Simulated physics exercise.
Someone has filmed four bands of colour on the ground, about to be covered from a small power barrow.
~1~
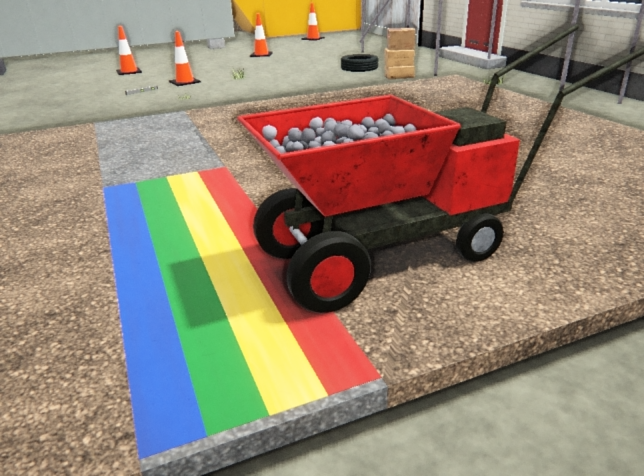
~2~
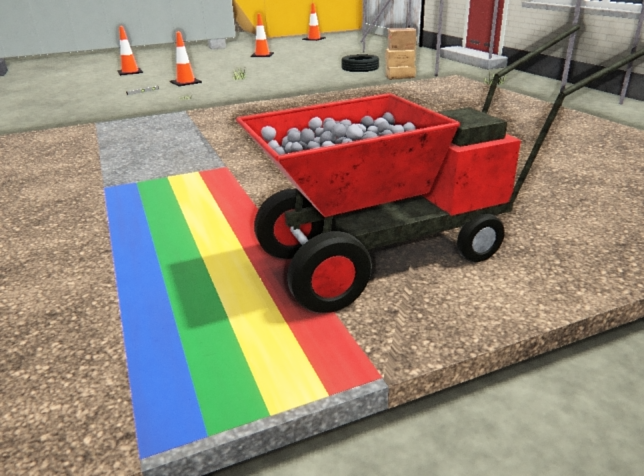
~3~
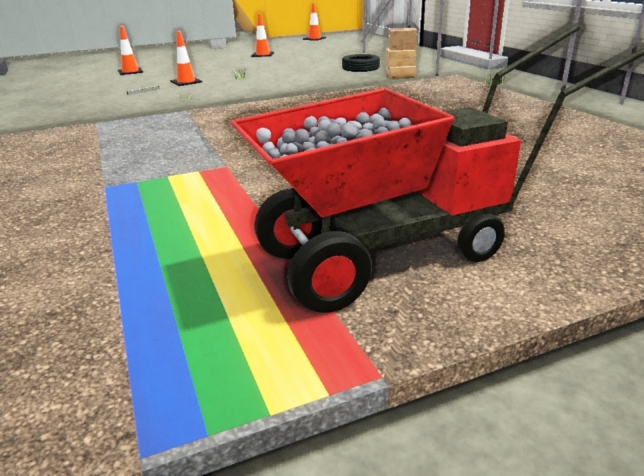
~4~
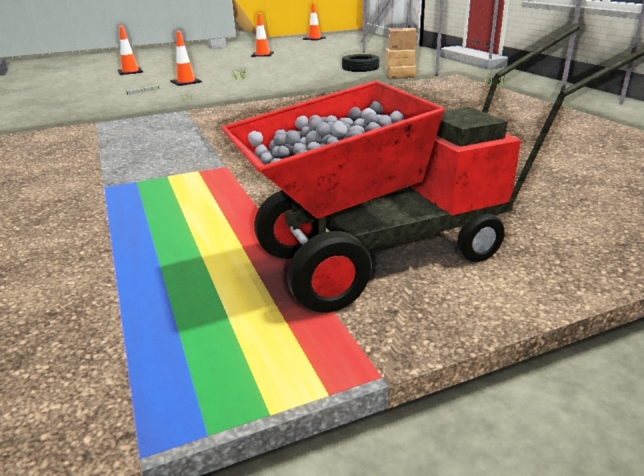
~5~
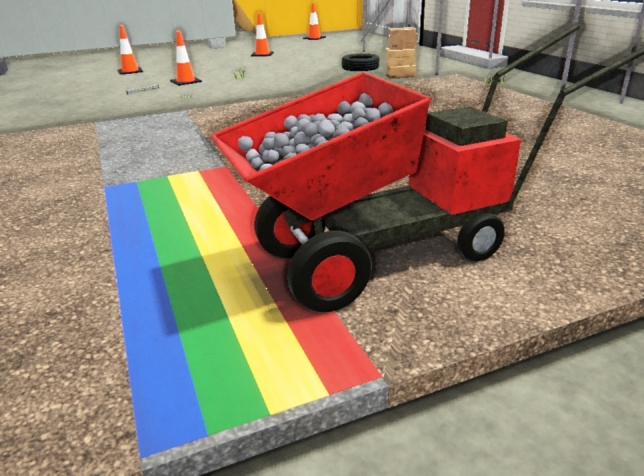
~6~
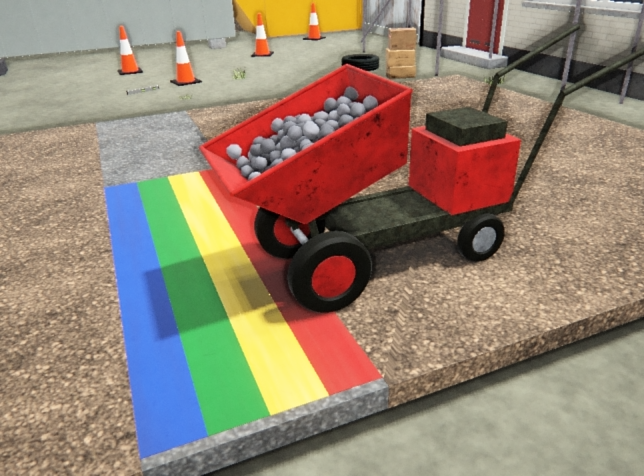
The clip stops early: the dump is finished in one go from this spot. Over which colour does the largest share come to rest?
Most lies over the blue band.
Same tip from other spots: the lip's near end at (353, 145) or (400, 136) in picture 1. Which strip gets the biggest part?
One: The green one. Two: The strip in yellow.
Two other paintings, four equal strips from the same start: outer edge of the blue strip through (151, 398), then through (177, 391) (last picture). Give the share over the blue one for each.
About 30 and 10 per cent.
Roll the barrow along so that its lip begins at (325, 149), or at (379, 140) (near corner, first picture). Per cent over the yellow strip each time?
In turn 0 and 30 in a hundred.
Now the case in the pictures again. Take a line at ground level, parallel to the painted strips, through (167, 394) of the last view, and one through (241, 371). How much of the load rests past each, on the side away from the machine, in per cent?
About 40 and 70 per cent.
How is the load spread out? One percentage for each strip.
Red strip: 0 %, yellow strip: 0 %, green strip: 5 %, blue strip: 35 %.
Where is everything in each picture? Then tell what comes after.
In the first frame, lip of the skip at (280, 157), level; top of the load at (343, 145), round cobbles; red strip at (325, 340); yellow strip at (274, 356); green strip at (220, 372); blue strip at (162, 389).
In the second frame, lip of the skip at (278, 159), tipped barely; top of the load at (342, 145).
In the third frame, lip of the skip at (271, 163), tipped barely; top of the load at (350, 136).
In the fourth frame, lip of the skip at (260, 170), tipped a little; top of the load at (357, 133).
In the fifth frame, lip of the skip at (247, 180), tipped a little; top of the load at (361, 129).
In the sixth frame, lip of the skip at (232, 194), tipped clearly; top of the load at (347, 125); red strip at (326, 340); yellow strip at (275, 355); green strip at (221, 372); blue strip at (163, 389).
Soon after the last picture, skip tipped steeply; all in the skip.
A little later, skip tipped right over; about two thirds in the skip; a stray few over the green strip; about a quarter over the blue strip; a small part off the paint.
Later still, skip tipped right over; about a third in the skip; a small part over the green strip; about a third over the blue strip; about a quarter off the paint.
At rest, skip tipped right over; about a third in the skip; none over the red strip; none over the yellow strip; a small part over the green strip; about a third over the blue strip; about a quarter off the paint.
